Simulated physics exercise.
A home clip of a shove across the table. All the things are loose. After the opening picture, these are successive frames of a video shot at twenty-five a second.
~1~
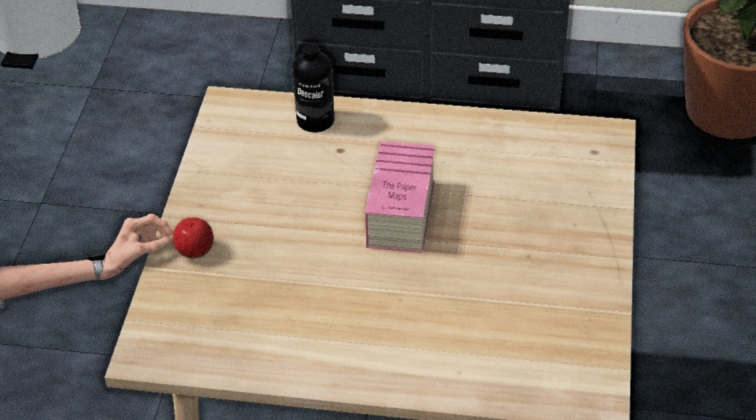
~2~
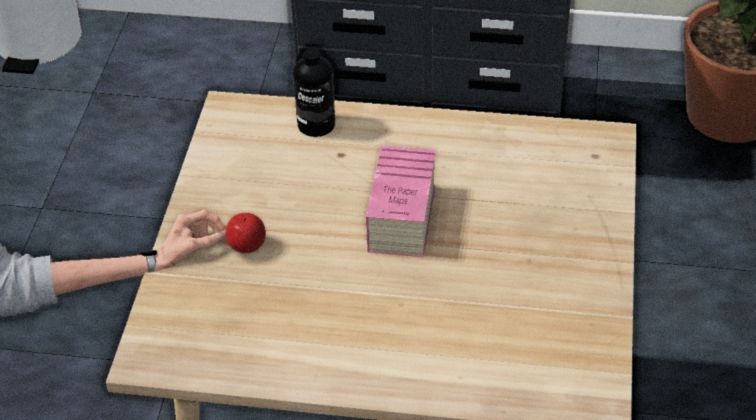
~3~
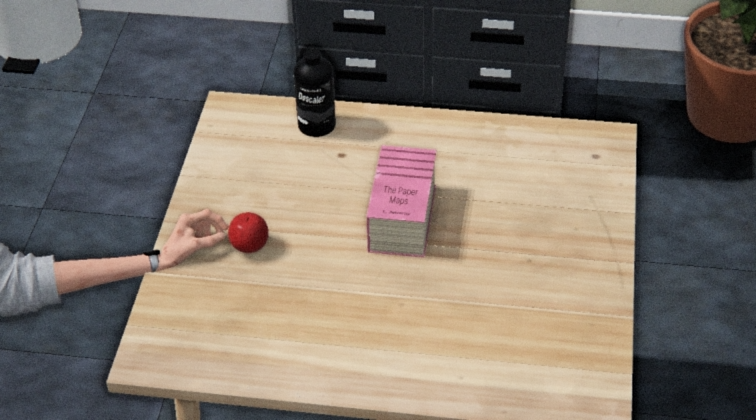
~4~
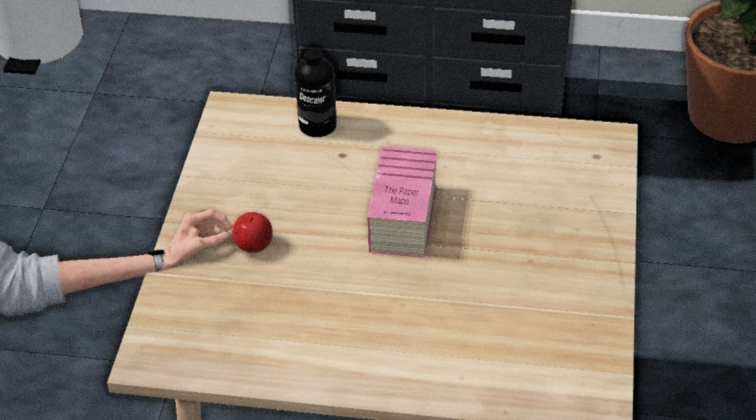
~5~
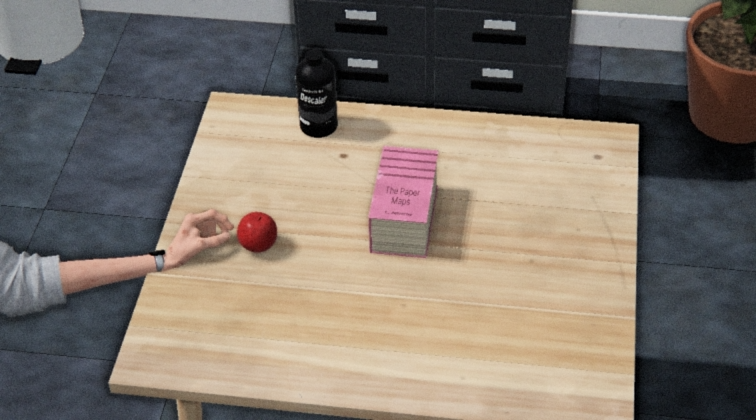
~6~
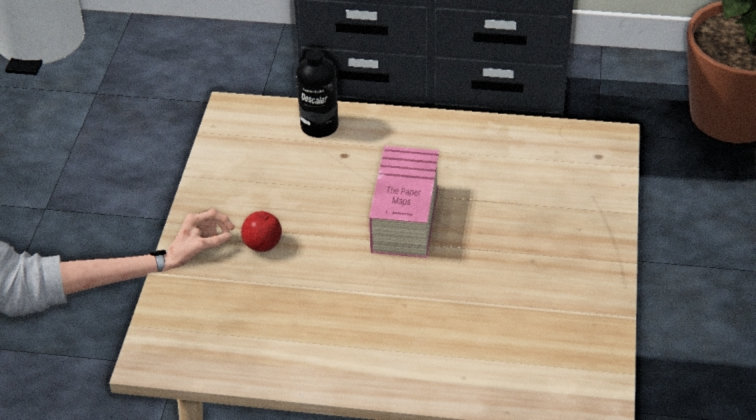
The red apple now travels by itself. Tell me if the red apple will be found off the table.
The red apple remains on top.
Then, 0.20 s on from there, red apple shifted a little near (277, 229).
Then, 0.40 s on from there, red apple shifted about its own width near (289, 227).
Then, 0.70 s on from there, red apple shifted about its own width near (299, 225).
In the end, moved from the start, red apple. At the end, from the last picture's camera, red apple near (302, 224).
